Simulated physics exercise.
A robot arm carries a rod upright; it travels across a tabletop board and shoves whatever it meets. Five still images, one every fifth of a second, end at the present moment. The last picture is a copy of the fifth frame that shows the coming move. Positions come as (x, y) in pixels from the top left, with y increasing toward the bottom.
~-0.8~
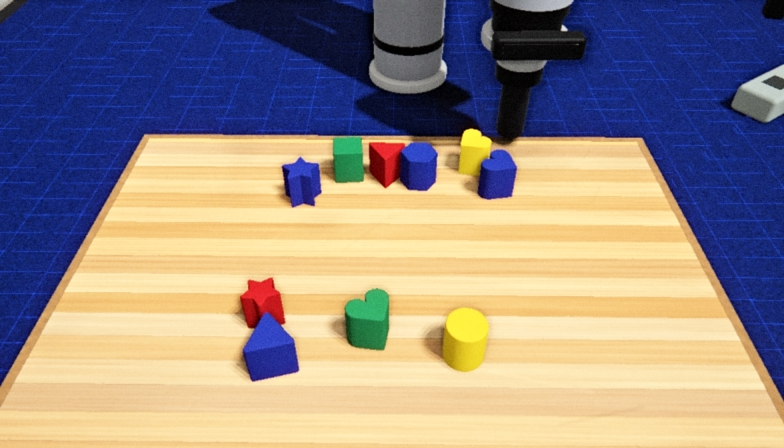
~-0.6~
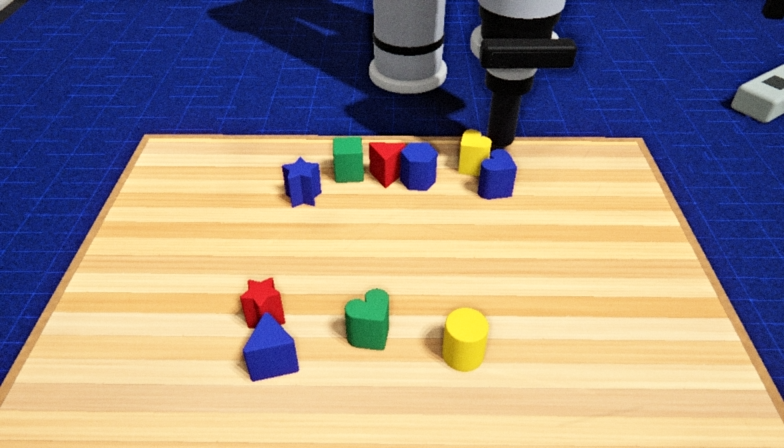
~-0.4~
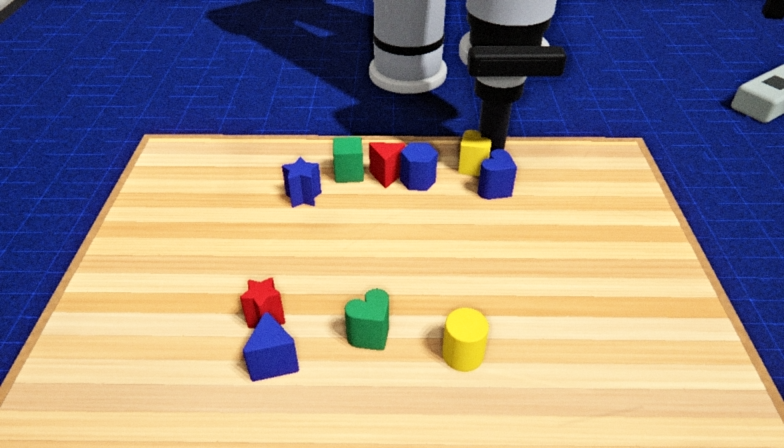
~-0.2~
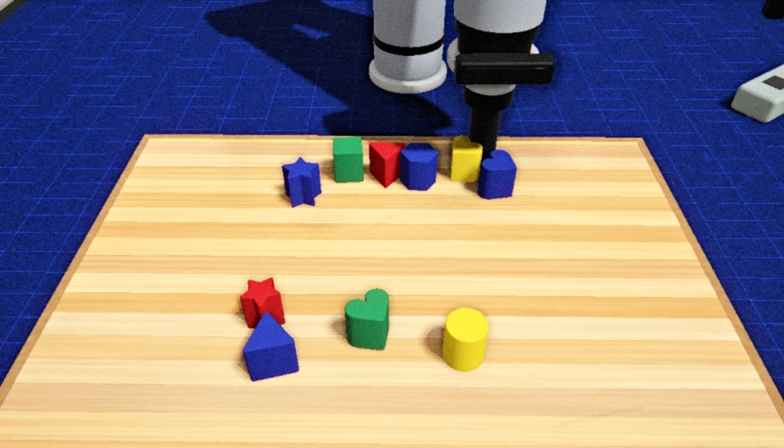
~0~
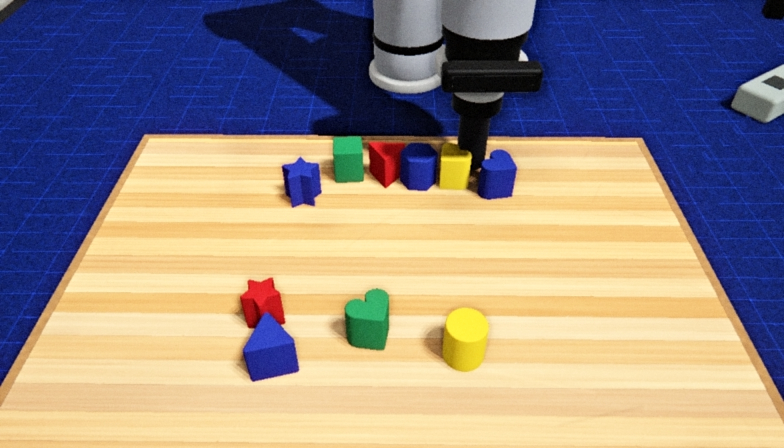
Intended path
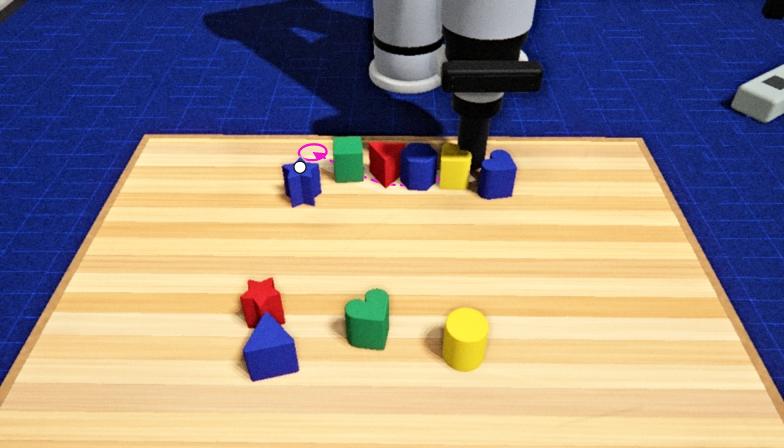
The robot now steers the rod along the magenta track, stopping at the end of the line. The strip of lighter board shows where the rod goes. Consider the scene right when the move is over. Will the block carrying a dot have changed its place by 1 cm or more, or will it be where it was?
It is not moved.
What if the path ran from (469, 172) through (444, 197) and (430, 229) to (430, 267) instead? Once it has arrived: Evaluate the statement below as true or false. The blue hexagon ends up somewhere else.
My answer: True.
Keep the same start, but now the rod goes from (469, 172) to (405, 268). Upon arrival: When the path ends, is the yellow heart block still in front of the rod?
No
The drawn path runs from (469, 172) by way of (413, 185) and (357, 173) to (313, 152); the dot is on the blue star.
The first path, step by step. One third of the way, rod at (413, 176); red triangular block at (373, 145), turned 25° clockwise; blue hexagon at (383, 161), turned 65° clockwise; yellow heart block at (432, 169), turned 70° anticlockwise.
Two thirds of the way, rod at (356, 164); green square block at (323, 139), turned 15° anticlockwise; red triangular block at (354, 129), turned 50° clockwise; blue hexagon at (353, 166), turned 30° clockwise; yellow heart block at (432, 169), turned 70° anticlockwise.
At the end, rod at (312, 143); blue star not moved; green square block at (279, 131), turned 80° anticlockwise; red triangular block at (347, 121), turned 90° clockwise; blue hexagon at (353, 166), turned 30° clockwise; yellow heart block at (432, 169), turned 70° anticlockwise.
